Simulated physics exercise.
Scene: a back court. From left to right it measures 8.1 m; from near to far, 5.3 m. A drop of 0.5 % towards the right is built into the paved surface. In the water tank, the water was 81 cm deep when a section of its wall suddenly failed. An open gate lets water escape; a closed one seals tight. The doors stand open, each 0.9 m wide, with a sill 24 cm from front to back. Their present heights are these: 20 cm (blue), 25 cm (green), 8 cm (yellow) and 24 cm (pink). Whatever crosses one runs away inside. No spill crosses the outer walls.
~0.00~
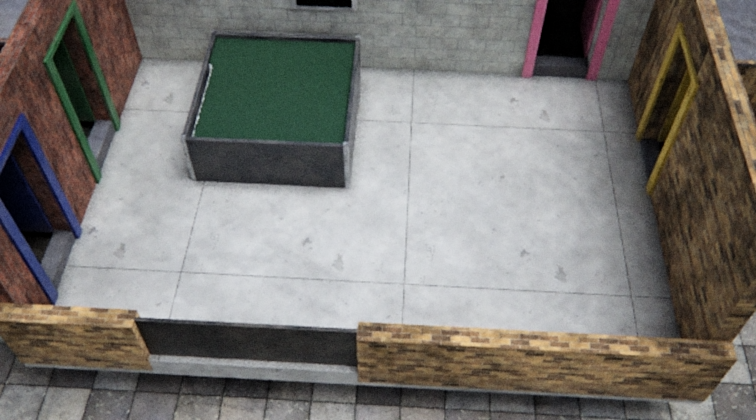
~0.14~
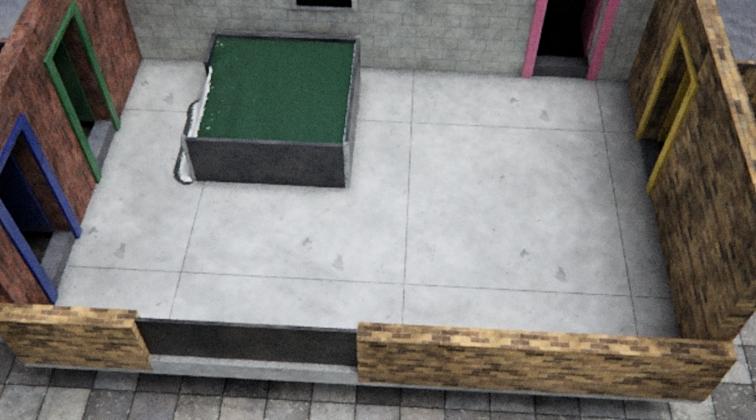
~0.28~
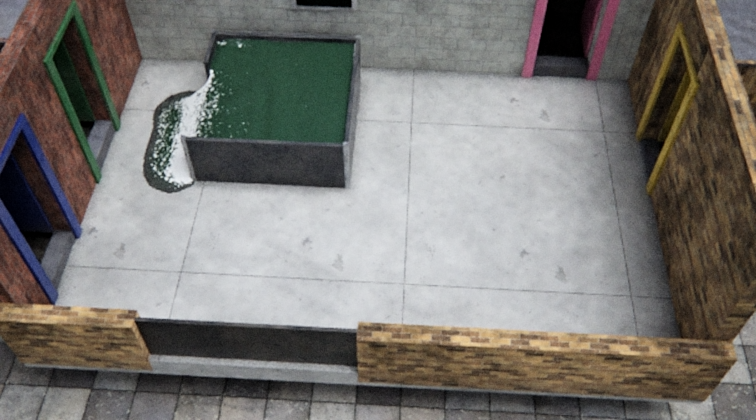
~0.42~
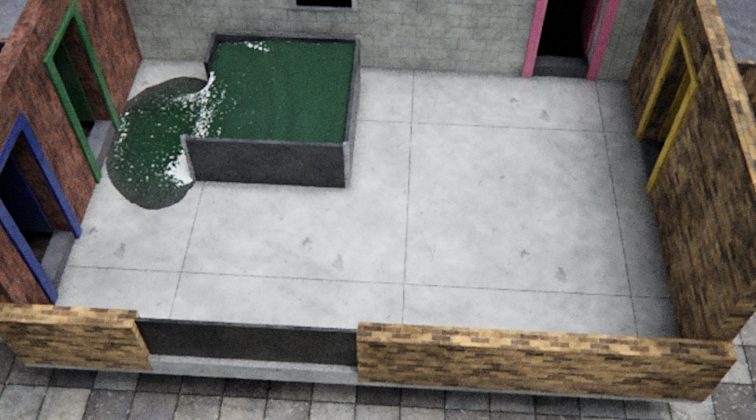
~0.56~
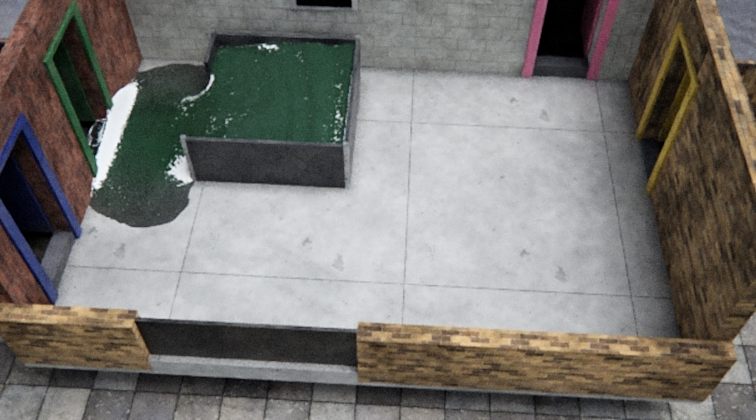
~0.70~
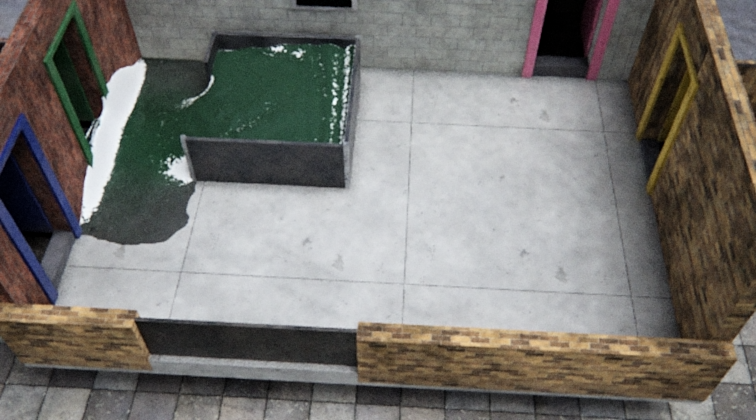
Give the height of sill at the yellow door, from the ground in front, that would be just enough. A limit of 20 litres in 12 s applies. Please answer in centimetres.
Close to 10.5 cm.
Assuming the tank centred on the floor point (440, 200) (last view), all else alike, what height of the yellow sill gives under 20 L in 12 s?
Then roughly 11.0 cm.
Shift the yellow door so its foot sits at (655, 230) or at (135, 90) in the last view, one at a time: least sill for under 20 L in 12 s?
Minimums: Roughly 12.5 cm and 34 cm.
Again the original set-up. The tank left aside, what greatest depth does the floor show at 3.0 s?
It gets to close to 39 centimetres there.
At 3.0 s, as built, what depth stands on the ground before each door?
Depth (cm): Blue 14 / green 36 / yellow 0 / pink 0.
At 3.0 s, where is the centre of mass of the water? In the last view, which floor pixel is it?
The balance point sits at roughly (220, 157).
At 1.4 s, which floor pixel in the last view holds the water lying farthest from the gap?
The farthest wet point sits near (41, 337).
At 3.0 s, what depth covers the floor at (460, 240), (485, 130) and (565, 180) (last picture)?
First spot about 0 cm, second about 0 cm, third about 0 cm.
After 1.4 s water covers 15 % of the floor, deepest (57 cm) near (143, 61); it has not reached the yellow door.
After 3.0 s water covers 35 % of the floor, deepest (39 cm) near (46, 324); it has not reached the yellow door.
After 12.0 s water covers 100 % of the floor, deepest (15 cm) near (389, 72); 13 cm at the yellow door, 64 litres in over its 8 cm sill.
At the yellow door as built, the water arrived by 4.4 s and peaked near 15 cm at 6.8 s.
With a sill of 9.5 cm, 35 litres would have come in within the 12 s; with 12.5 cm, 7 litres. So under 20 litres takes about 10.5 cm.
